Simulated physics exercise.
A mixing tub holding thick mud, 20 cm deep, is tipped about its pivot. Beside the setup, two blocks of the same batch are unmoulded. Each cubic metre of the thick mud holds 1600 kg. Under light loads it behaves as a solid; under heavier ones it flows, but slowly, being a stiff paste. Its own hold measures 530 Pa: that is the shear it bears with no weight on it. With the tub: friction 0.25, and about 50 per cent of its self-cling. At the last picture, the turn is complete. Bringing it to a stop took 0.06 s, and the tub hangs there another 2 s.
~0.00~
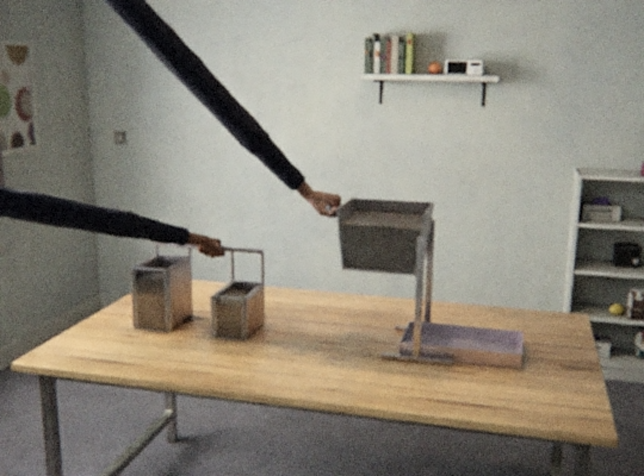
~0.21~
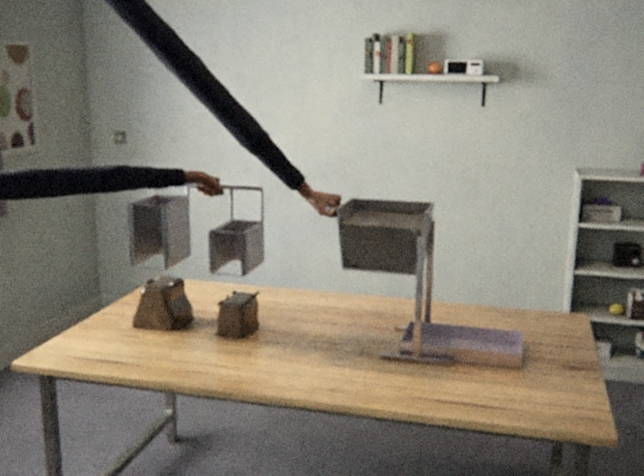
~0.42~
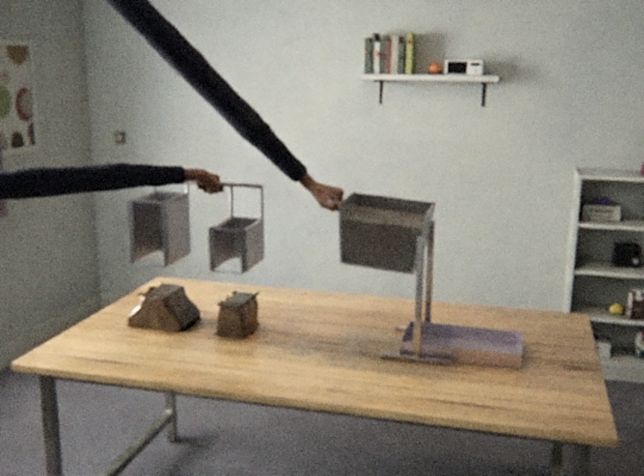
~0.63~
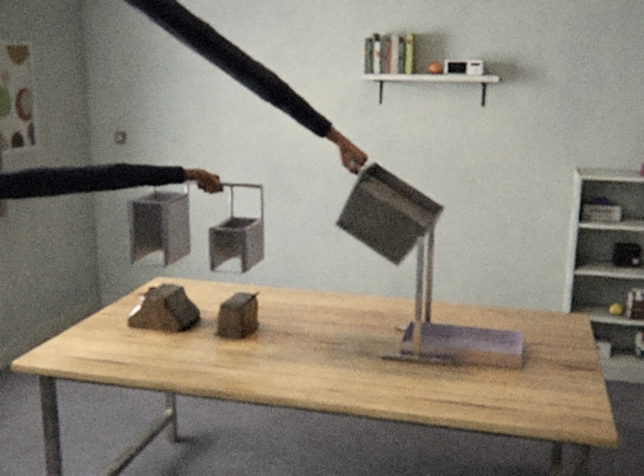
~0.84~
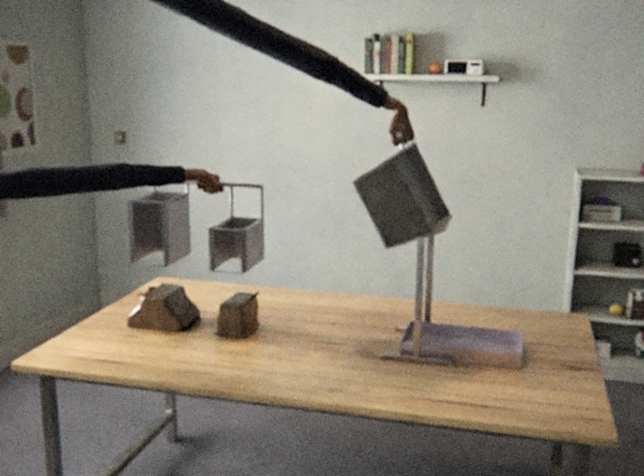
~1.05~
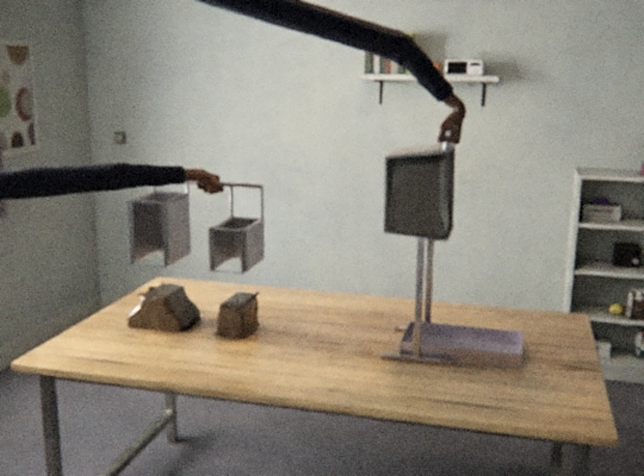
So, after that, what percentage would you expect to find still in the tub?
I would expect about 34 % still in the tub.
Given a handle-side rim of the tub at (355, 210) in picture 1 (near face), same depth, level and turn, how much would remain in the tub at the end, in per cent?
That would leave about 45 % in the tub.
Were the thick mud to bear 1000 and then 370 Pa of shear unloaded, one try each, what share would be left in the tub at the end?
Respectively, close to 45 % and close to 30 %.
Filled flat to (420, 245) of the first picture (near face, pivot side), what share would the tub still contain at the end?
It would come to roughly 55 percent.
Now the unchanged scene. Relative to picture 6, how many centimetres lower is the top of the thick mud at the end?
About 16 cm.
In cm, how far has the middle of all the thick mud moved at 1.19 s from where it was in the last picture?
I'd put the distance at about 7 centimetres.
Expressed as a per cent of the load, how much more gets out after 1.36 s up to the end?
Around 6 % of the whole load.
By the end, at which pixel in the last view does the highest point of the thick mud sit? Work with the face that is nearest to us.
Close to pixel (412, 211).
After 1.19 s, the tub is at 89 degrees and holds 75 %.
After 1.36 s, the tub is at 89 degrees and holds 40 %.
After 1.53 s, the tub is at 89 degrees and holds 34 %.
After 1.70 s, the tub is at 89 degrees and holds 34 %.
After 3.05 s, at the end, the tub is at 89 degrees and holds 34 %.
